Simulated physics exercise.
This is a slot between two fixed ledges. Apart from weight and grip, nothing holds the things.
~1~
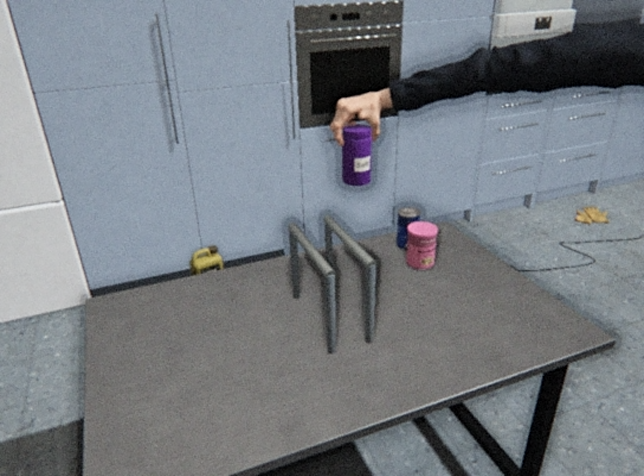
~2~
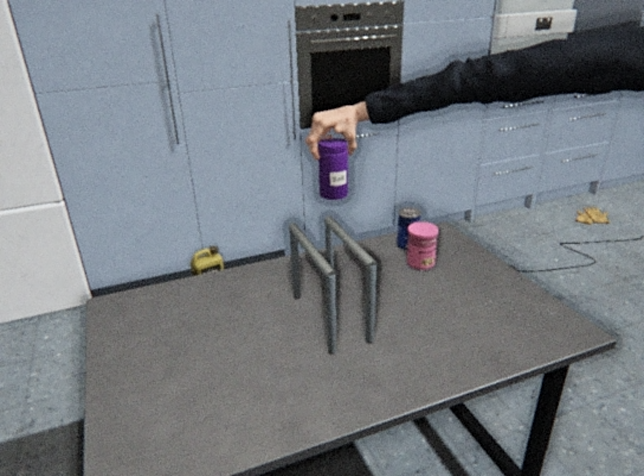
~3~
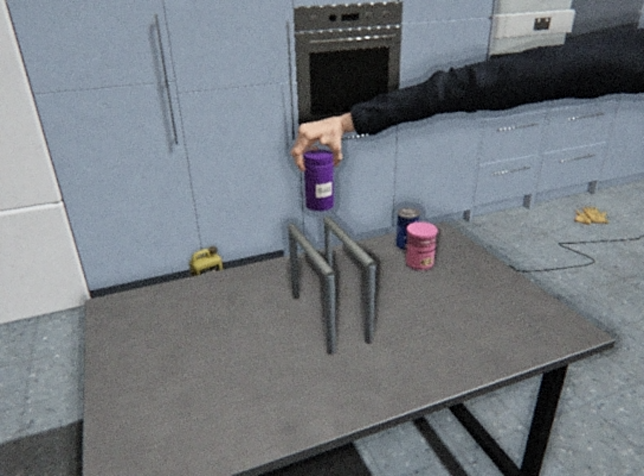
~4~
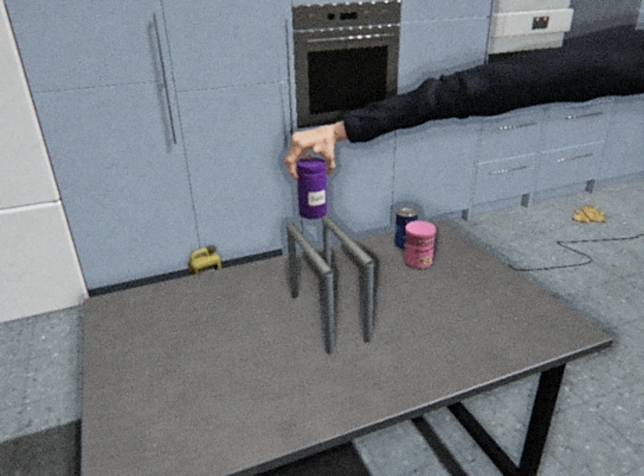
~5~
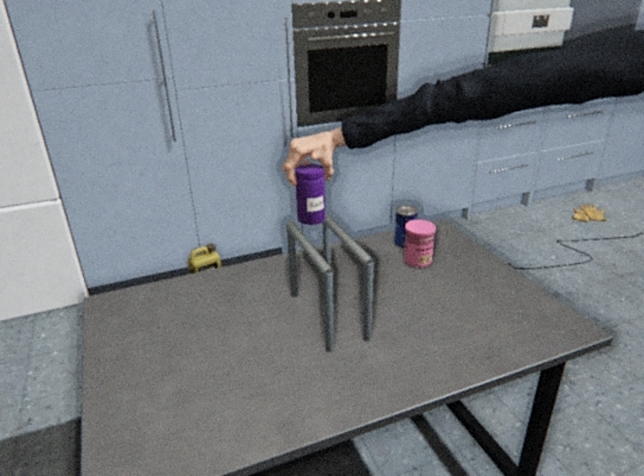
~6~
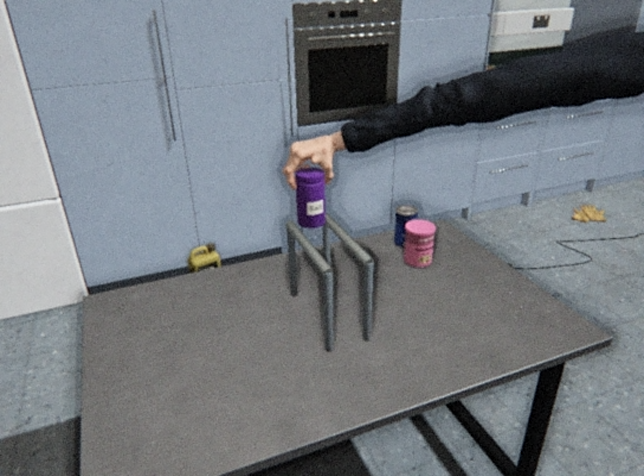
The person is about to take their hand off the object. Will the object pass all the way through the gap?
No.
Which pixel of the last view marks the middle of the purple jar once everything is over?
Roughly (333, 229).
Then, 0.20 s after the last picture, purple jar slid about its own width near (311, 217).
Then, 0.40 s after the last picture, purple jar tipped 60° from how it was near (334, 229).
At rest, tipped over on the stand or table, purple jar; the other 2 in place. Seen from the same camera at the end, purple jar near (333, 229). The jar stays on top.
